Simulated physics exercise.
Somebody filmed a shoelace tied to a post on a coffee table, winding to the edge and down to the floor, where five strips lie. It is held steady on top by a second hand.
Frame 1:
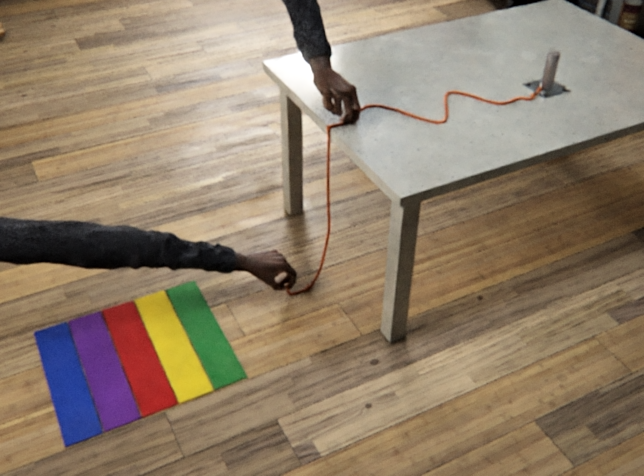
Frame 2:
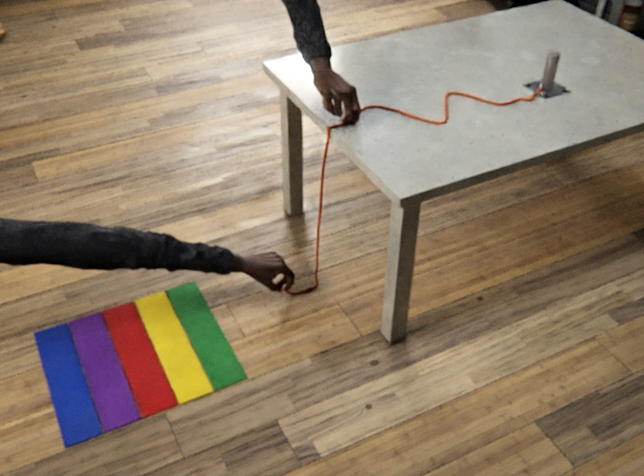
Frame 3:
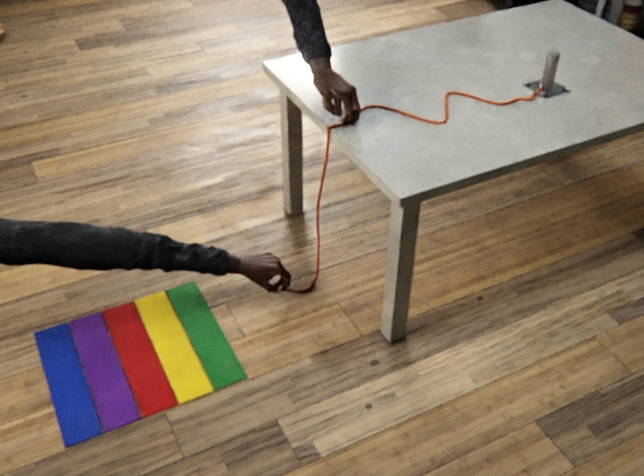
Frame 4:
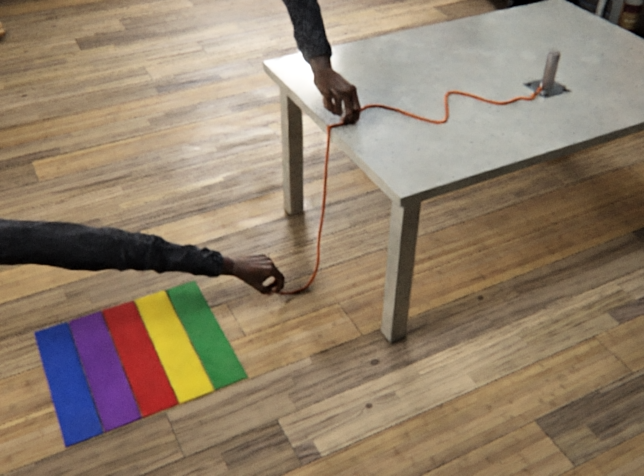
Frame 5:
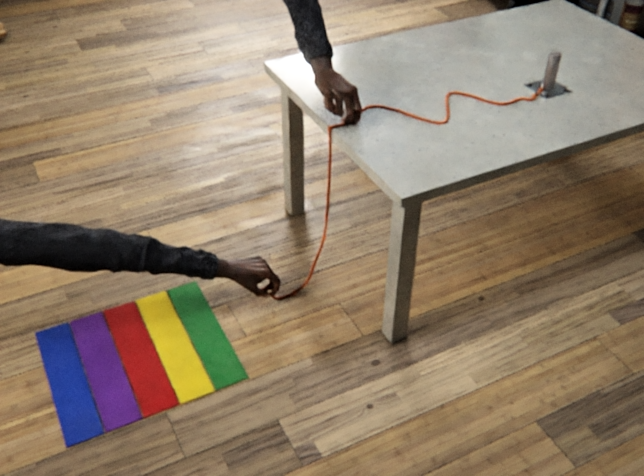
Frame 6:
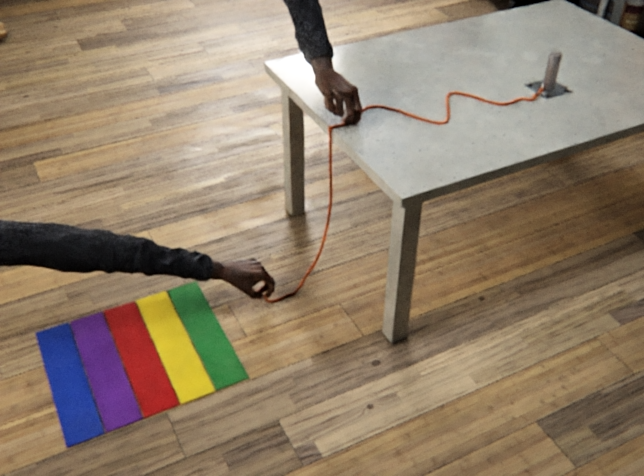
A hand slowly draws the orange cord's lower end left while another holds it at the table edge.
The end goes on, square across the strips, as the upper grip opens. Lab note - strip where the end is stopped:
Blue strip.
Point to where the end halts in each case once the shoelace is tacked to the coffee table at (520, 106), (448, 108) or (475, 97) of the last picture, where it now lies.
Result per try (px, approx.): (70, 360); (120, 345); (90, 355).
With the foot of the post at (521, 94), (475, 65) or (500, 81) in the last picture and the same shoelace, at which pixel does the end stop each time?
About (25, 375), then (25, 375), then (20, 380).
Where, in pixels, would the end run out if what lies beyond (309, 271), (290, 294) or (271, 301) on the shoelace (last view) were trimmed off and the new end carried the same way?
Try 1: About (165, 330). Try 2: About (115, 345). Try 3: About (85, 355).
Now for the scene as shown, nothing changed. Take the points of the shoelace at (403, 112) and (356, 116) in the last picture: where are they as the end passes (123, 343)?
The first lands at (339, 131), while the second lands at (315, 183).
A little later, end near (123, 343); over red.
Next, end near (85, 356); over purple.
When it is tight, end near (63, 364); over blue. It gets as far as the blue strip.
